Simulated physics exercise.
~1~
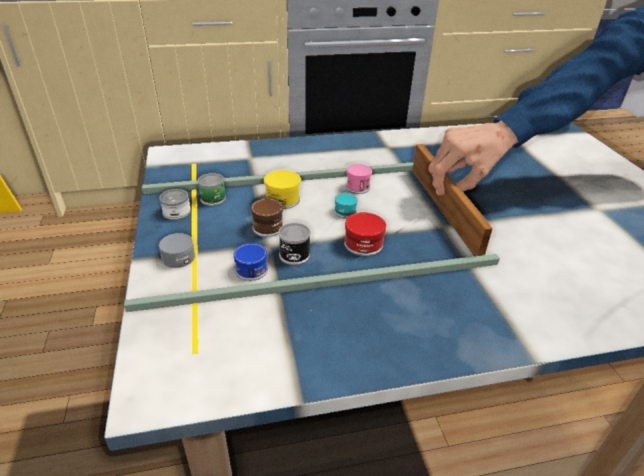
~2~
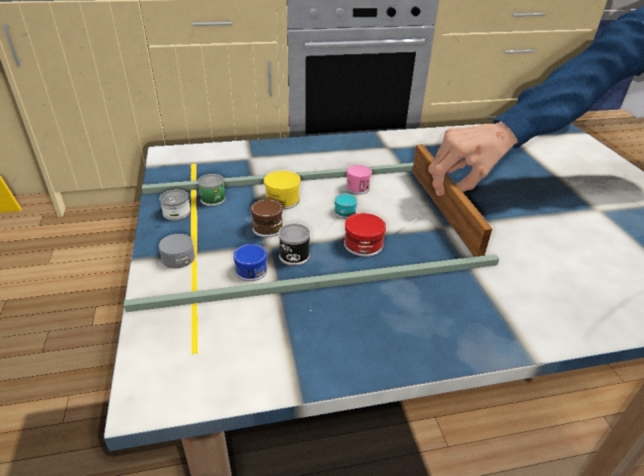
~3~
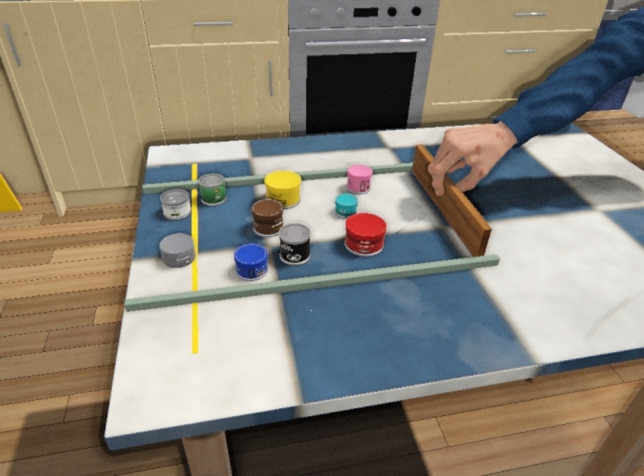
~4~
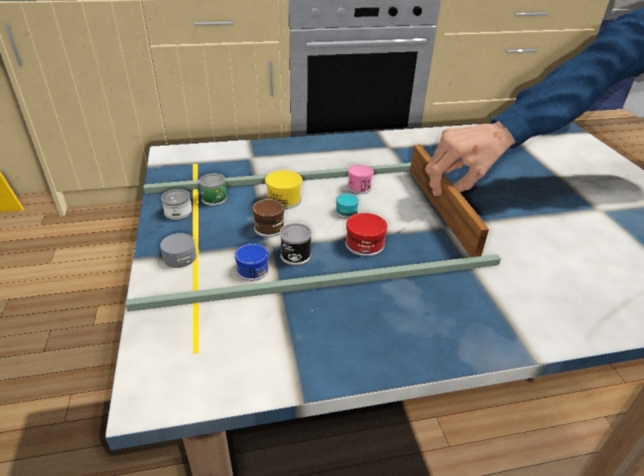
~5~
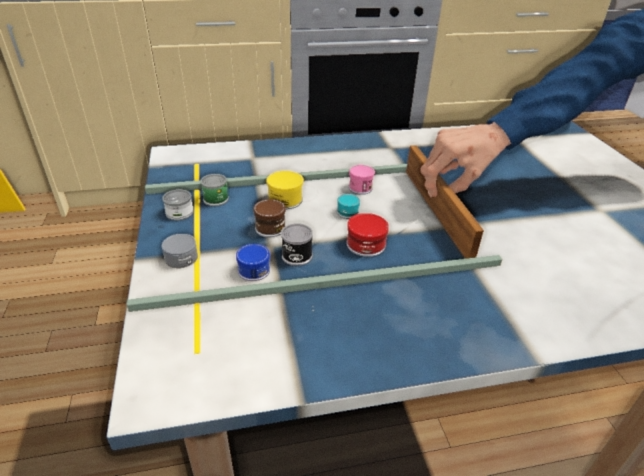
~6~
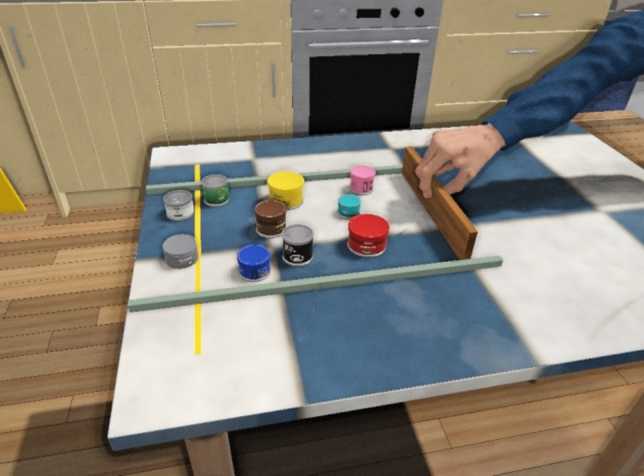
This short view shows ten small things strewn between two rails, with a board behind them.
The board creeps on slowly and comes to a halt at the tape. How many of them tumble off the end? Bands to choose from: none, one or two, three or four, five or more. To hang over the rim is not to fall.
Final answer: One or two.
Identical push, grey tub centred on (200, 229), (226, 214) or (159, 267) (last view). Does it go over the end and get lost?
Well, the grey tub keeps its spot first, keeps its spot next, and goes off the edge last.
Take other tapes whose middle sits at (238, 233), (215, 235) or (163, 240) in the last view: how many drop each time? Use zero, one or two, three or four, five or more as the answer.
Lab note - count per position: No fall at all; no fall at all; five or over.
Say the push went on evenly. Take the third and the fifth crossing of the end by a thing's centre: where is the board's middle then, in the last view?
At (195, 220) for the third, at (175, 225) for the fifth.
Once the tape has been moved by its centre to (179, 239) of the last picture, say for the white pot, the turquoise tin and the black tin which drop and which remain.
The white pot? It does not stay. The turquoise tin? It is safe. The black tin? It does not stay.
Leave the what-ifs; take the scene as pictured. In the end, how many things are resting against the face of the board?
Well, it touches 3.
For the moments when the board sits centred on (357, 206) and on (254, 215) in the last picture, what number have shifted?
Counts: 3, 9.
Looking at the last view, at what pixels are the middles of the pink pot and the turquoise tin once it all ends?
In the last picture the pink pot sits around (184, 195) and the turquoise tin around (185, 221).
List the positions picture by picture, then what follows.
The first picture shows white pot (175, 204); grey tub (178, 251); green tin (212, 190); board (447, 195); tape (194, 236).
The second picture shows grey tub (177, 251); brown pot (267, 218).
The third picture shows green tin (213, 190); board (446, 196).
The fourth picture shows white pot (177, 205); blue tin (252, 262).
The fifth picture shows grey tub (180, 251); pink pot (361, 180).
The sixth picture shows white pot (179, 206); grey tub (181, 251); green tin (216, 190); board (434, 198); tape (198, 237).
Early on, none off yet; white pot at rest near (179, 206); grey tub at rest near (181, 251); green tin at rest near (216, 190).
Finally, the number that fall off is one or two; lost, white pot.
